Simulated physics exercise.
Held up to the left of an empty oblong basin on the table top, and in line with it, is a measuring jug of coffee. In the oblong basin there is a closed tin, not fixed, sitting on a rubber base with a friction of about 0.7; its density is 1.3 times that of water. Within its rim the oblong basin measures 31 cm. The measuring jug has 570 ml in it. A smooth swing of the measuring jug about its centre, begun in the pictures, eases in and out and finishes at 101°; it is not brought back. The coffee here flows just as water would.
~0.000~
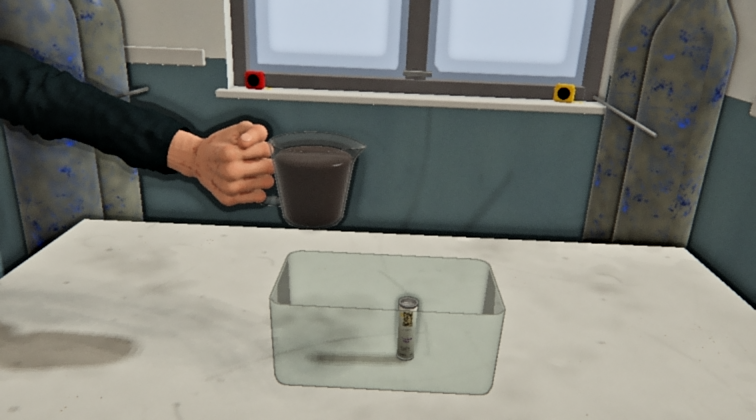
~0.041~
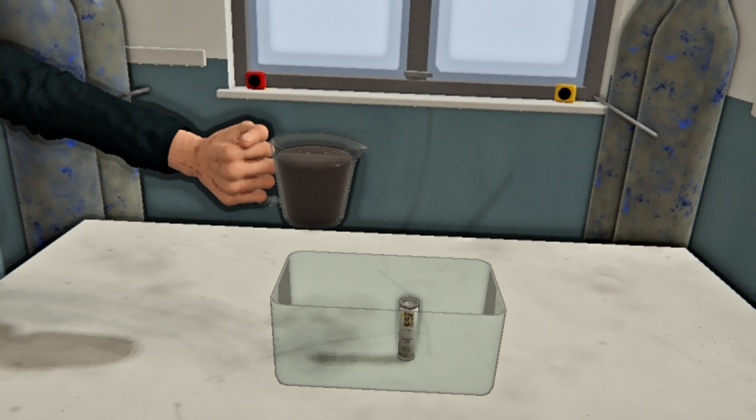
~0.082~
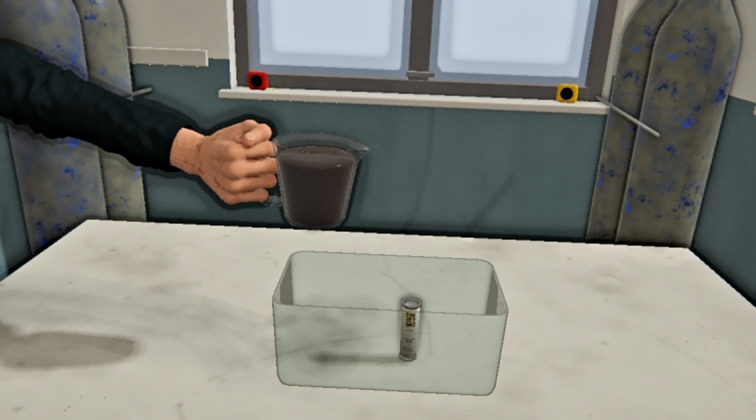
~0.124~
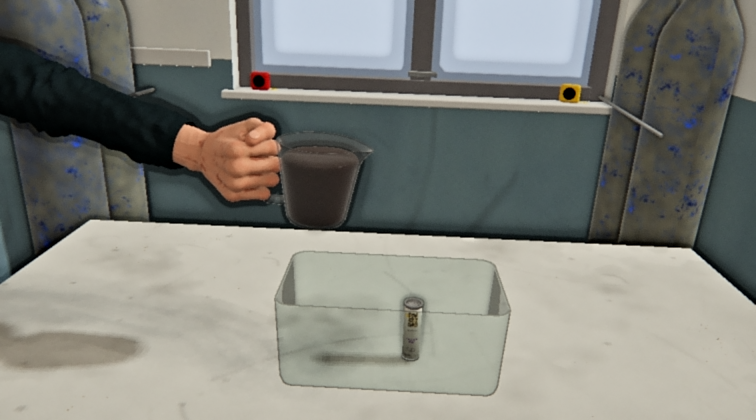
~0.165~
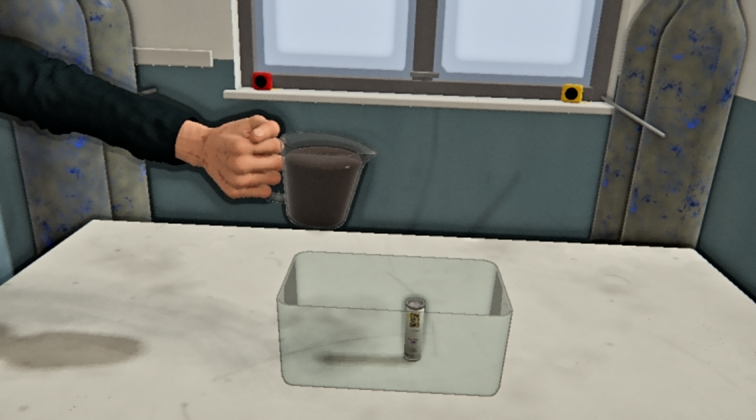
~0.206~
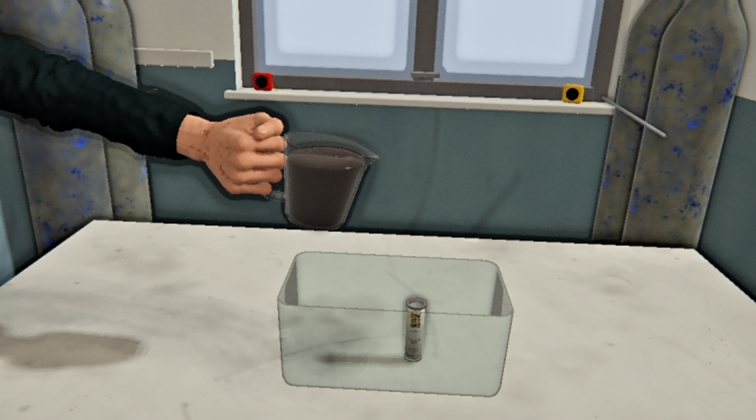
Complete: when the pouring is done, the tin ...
... has gone over.
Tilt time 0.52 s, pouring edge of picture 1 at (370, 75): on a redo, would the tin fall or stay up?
Then the tin remains standing.
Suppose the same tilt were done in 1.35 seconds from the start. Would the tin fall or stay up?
The tin would overturn.
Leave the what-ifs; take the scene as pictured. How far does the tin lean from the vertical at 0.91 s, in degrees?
Measured tilt, approx.: 0 degrees.
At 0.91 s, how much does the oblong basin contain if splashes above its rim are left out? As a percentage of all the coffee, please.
Looks like about 60 % of the whole amount.
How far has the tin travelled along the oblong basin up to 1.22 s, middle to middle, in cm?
Reading: Roughly 6 cm.
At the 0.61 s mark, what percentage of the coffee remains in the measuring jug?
Remaining: Near 76 % of the total.
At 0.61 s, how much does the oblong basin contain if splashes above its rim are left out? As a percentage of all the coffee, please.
About 4 per cent.
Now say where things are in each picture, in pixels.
Tilt 0°; pouring edge (366, 146); surface from (276, 153) to (354, 156); the oblong basin's rim runs from (280, 276) to (496, 286); the tin's top is at (408, 305), in the first picture.
Tilt 0°; pouring edge (367, 146); surface from (277, 153) to (354, 157), in the second picture.
Tilt 1°; pouring edge (370, 148); surface from (279, 153) to (356, 157), in the third picture.
Tilt 3°; pouring edge (373, 150); surface from (284, 153) to (360, 158), in the fourth picture.
Tilt 6°; pouring edge (377, 152); surface from (286, 153) to (363, 159), in the fifth picture.
Tilt 9°; pouring edge (379, 156); surface from (288, 154) to (366, 159), in the sixth picture.
By 0.61 s the tilt is 63° and 76 per cent is still to pour; the tin stands where it began.
By 0.91 s the tilt is 96° and 20 per cent is still to pour; the tin stands where it began.
By 1.22 s the tilt is 101° and 1 per cent is still to pour; the tin leans 48°.
By 1.56 s the tilt is 101° and 0 per cent is still to pour; the tin lies on its side.
At rest the tin lies on its side.
